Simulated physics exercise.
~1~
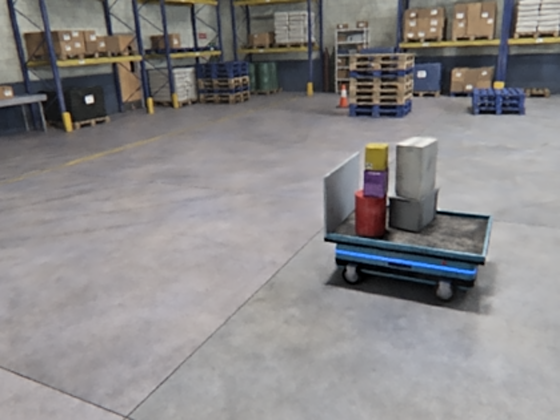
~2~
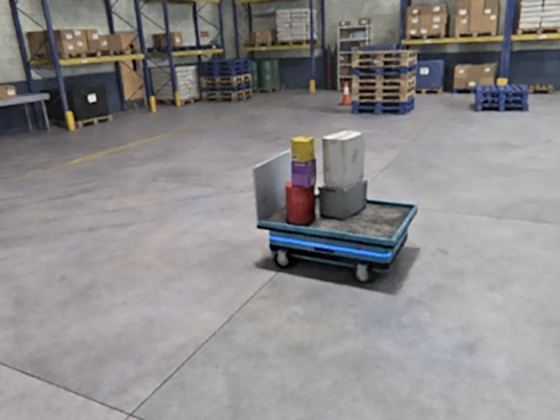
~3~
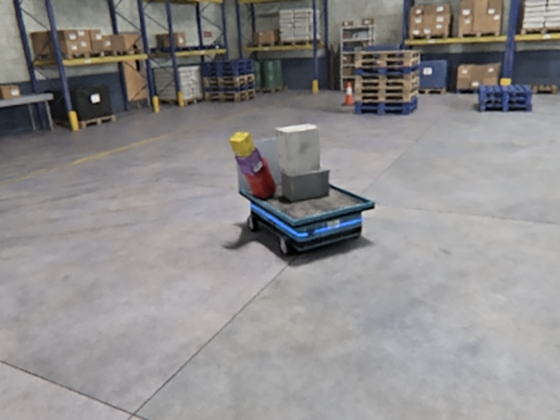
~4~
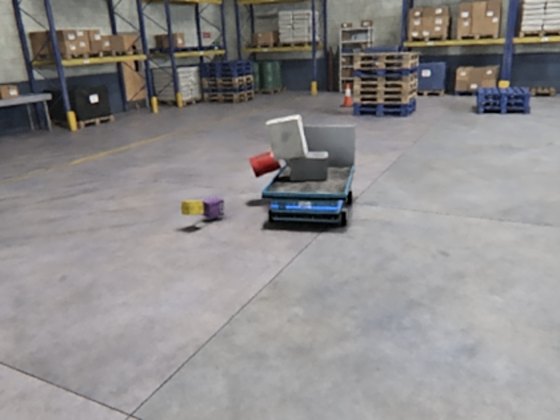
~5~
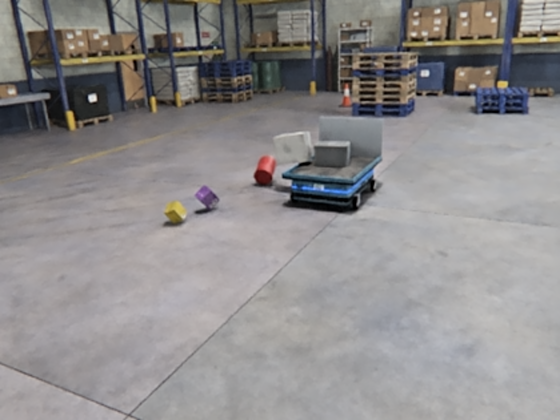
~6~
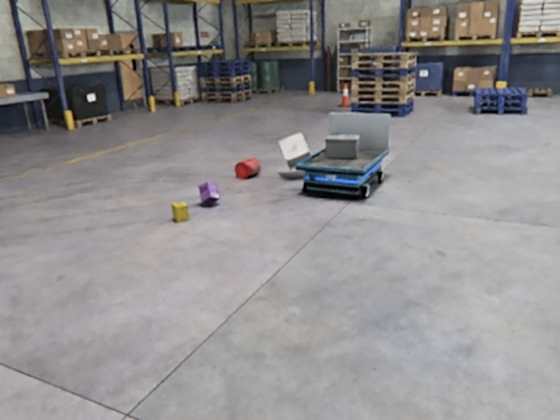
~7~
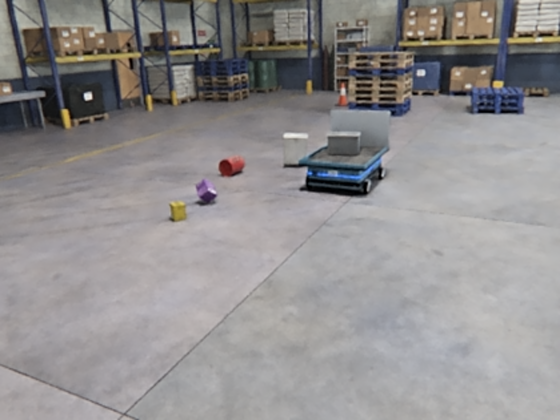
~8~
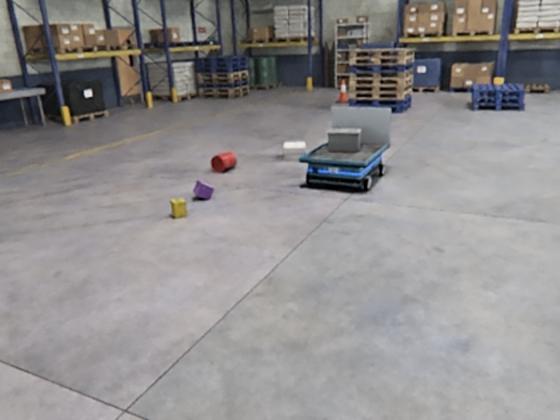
A blue flat cart rolled left across a warehouse floor, then swung around toward the back, tipping off the yellow and purple boxes, then the red pail and finally the white box, before stopping with only the grey tote still aboard.
